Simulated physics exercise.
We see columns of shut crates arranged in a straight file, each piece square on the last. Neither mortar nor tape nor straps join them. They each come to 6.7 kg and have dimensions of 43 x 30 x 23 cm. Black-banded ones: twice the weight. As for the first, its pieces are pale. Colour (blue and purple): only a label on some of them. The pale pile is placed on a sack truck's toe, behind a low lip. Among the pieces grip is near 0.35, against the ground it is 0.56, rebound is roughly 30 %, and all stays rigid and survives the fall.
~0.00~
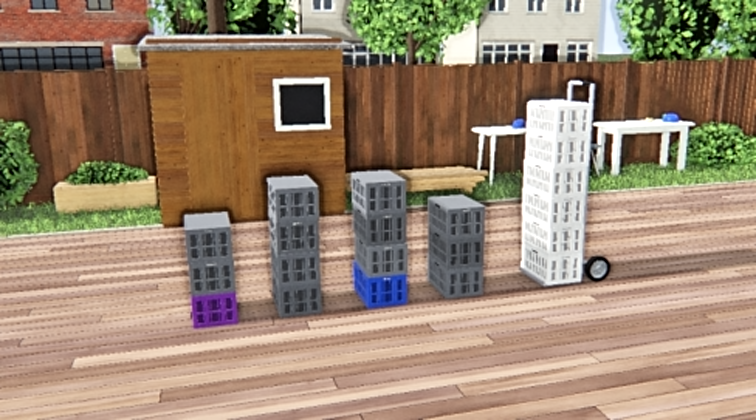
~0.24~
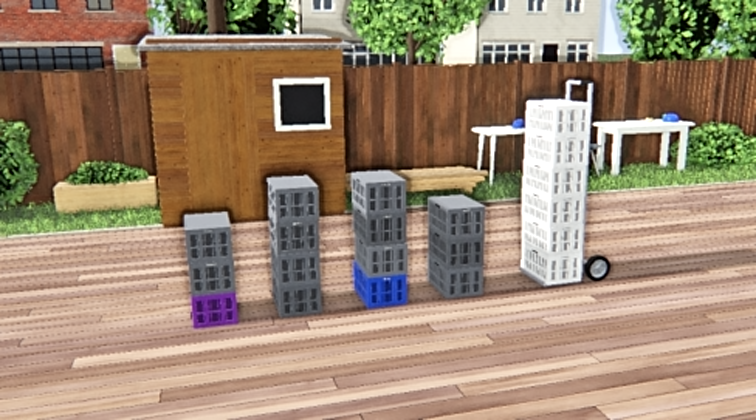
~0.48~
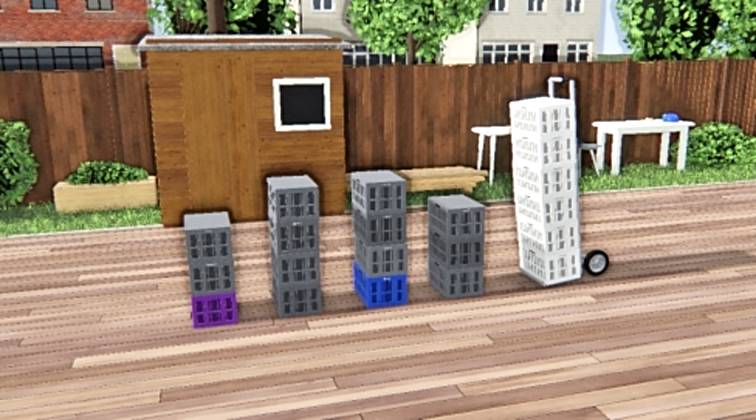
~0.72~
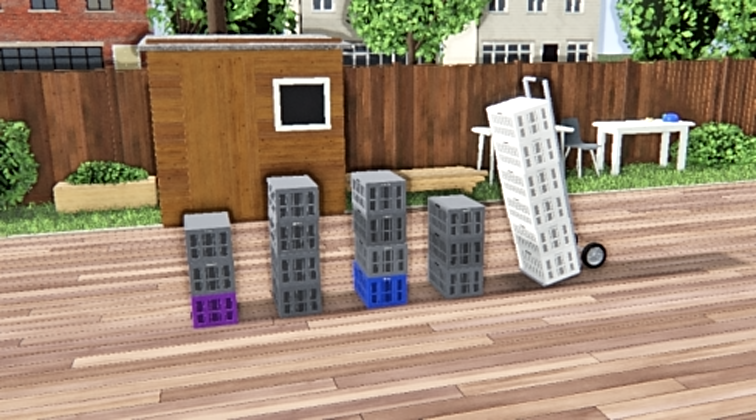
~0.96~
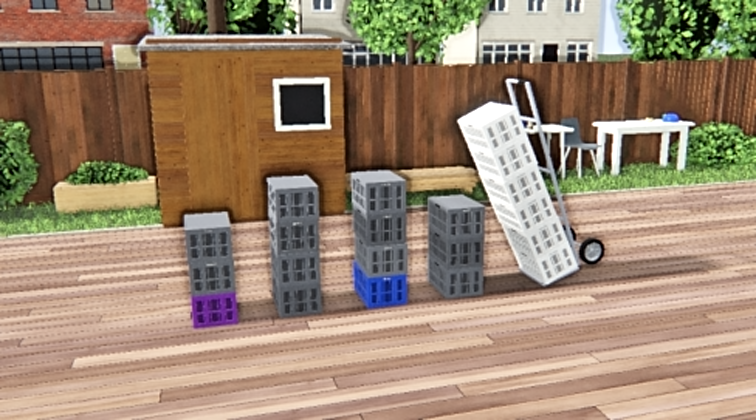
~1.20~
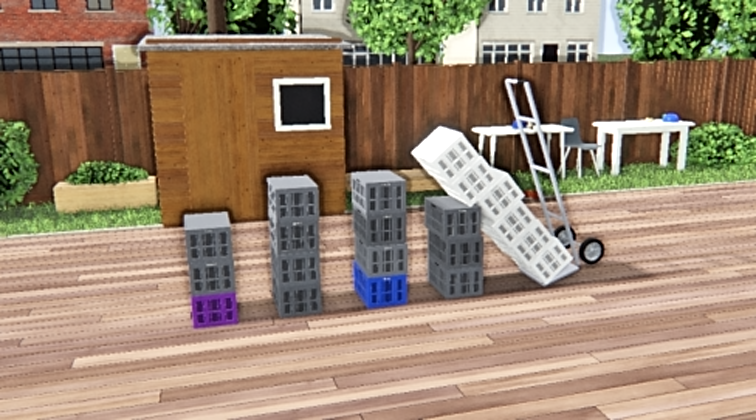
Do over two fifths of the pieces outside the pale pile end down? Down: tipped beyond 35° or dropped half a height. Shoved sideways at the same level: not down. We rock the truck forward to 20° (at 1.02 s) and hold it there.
No.
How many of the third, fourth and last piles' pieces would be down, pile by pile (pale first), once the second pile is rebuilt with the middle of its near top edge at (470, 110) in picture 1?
Third 3, fourth 4, last 2.
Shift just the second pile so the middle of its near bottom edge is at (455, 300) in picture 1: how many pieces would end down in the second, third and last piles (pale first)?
The second pile ends with 0 down, the third with 1, the last with 0.
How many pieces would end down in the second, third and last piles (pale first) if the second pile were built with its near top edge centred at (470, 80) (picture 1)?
Second 6, third 4, last 2.
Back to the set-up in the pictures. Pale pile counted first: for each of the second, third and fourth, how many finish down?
Counting pieces, the second pile has 0, the third 1 and the fourth 0.
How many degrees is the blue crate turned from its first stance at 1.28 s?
I'd estimate close to 0°.
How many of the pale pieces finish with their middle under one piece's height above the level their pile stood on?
Count: 2.
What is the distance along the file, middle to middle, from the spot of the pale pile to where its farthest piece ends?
140 cm.
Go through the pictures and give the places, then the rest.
In the first picture (each place is the centre of the face we see best), truck frame (590, 125) 0° forward; blue crate (387, 291); purple crate (215, 310); the others all in place.
In the second picture, truck frame 1° forward; purple crate (215, 310).
In the third picture, truck frame (574, 122) 6° forward, top of the pale pile leaning 6°; purple crate (215, 310); the others all in place.
In the fourth picture, truck frame (552, 120) 15° forward, top of the pale pile leaning 15°; purple crate (215, 310); the others all in place.
In the fifth picture, truck frame (538, 121) 20° forward, top of the pale pile leaning 25°; purple crate (215, 310); the others all in place.
In the sixth picture, truck frame (537, 122) 20° forward, top of the pale pile leaning 40°; purple crate (215, 310); blue crate (387, 291); one has shifted.
By 1.28 s, 6 of the pale pile down; none of the 14 other crates down, 1 disturbed.
By 1.42 s, 6 of the pale pile down; none of the 14 other crates down, 3 disturbed.
By 1.70 s, 6 of the pale pile down; 1 of the 14 other crates down.
When it is over (2.2 s), 6 of the pale pile down; 1 of the 14 other crates down; blue crate unmoved; purple crate unmoved. That is 7 per cent. In pixels of the last frame, middles, blue crate near (379, 282), purple crate near (214, 299).
